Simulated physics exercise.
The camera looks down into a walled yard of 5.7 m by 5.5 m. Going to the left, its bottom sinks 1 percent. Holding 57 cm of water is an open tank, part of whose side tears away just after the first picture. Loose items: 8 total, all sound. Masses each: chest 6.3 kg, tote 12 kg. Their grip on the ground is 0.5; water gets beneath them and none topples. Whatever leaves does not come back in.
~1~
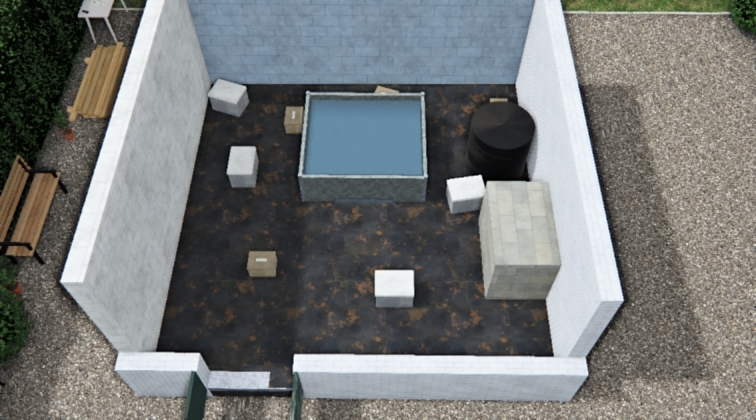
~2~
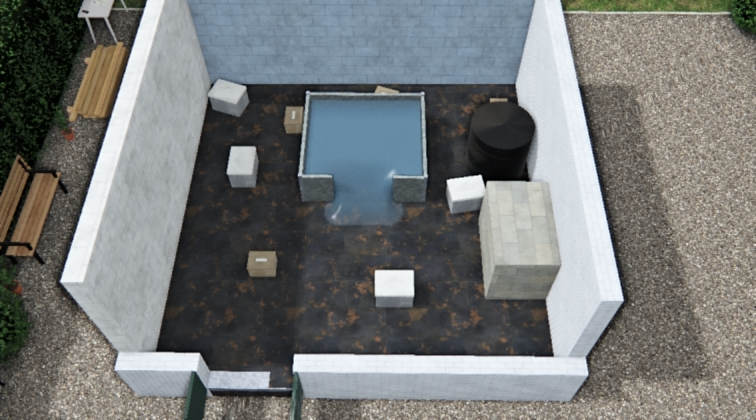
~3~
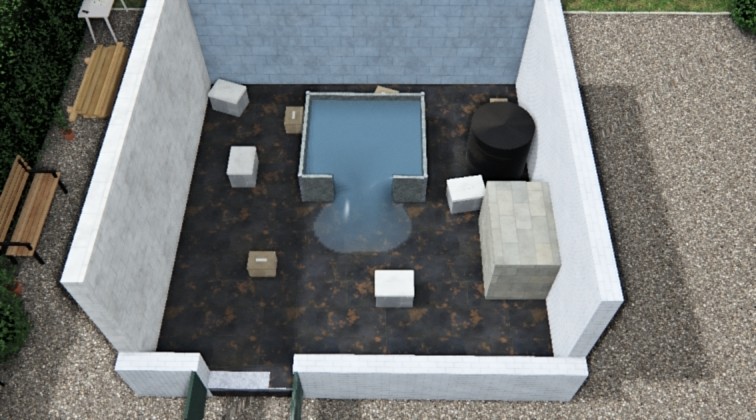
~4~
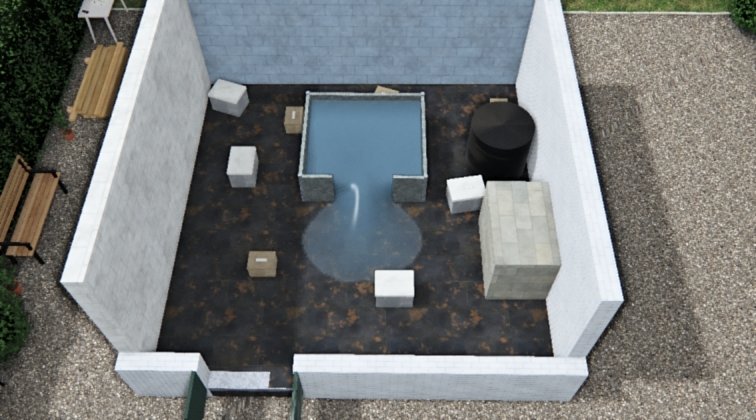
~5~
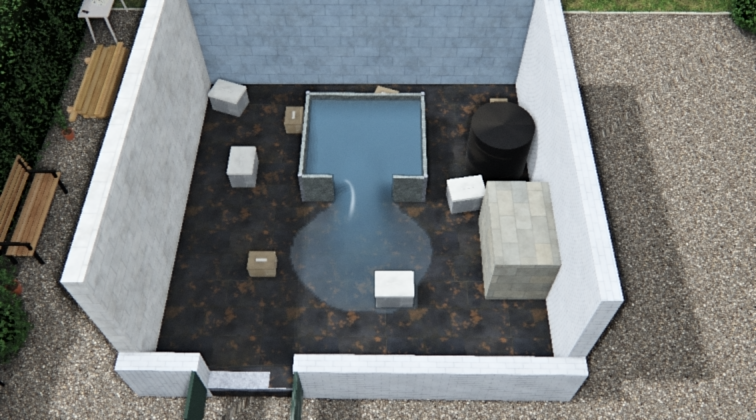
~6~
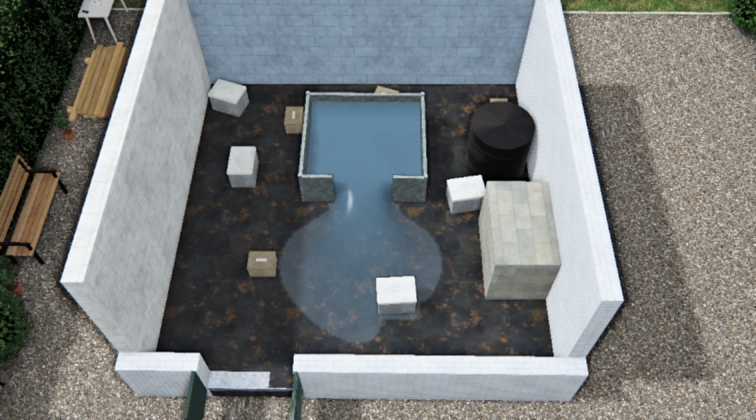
A square tank of blue water stands near the back of a walled yard with a dark, rust-stained floor, seen from a fixed camera high above. White and brown blocks sit around it, with a black barrel and a pale stone box on the right. The tank's front opens, and water spreads forward in a widening, rounded sheet, slightly nudging the white block near the front.
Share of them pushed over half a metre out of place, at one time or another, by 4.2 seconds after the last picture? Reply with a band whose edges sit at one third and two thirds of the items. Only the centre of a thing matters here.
Band: Under one third.
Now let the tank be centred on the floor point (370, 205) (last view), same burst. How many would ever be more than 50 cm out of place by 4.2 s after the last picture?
In that case the number is 1.
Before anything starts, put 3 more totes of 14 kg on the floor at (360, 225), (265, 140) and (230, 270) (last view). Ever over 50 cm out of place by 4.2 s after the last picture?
In turn: More, under, less.
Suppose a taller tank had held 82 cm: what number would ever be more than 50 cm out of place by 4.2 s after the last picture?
Count: 1.
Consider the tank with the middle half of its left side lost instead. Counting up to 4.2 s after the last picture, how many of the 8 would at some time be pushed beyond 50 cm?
Count: 3.
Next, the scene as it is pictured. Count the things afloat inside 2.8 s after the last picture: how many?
Count: 1.
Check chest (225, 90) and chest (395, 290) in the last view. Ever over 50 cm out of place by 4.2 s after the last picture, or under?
First one stays inside it, second one exceeds it.
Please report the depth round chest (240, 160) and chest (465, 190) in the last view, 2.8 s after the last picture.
I'd estimate 0 cm for the first and 0 cm for the second.
Then, 0.4 s after the last picture 1 of 8 are over 50 cm from their spots; 0 afloat.
Then, 1.5 s after the last picture 1 of 8 are over 50 cm from their spots; 1 afloat.
Then, 2.8 s after the last picture 1 of 8 are over 50 cm from their spots; 1 afloat.
Then, 4.2 s after the last picture 1 of 8 are over 50 cm from their spots, and 1 have been at some point; 1 afloat.
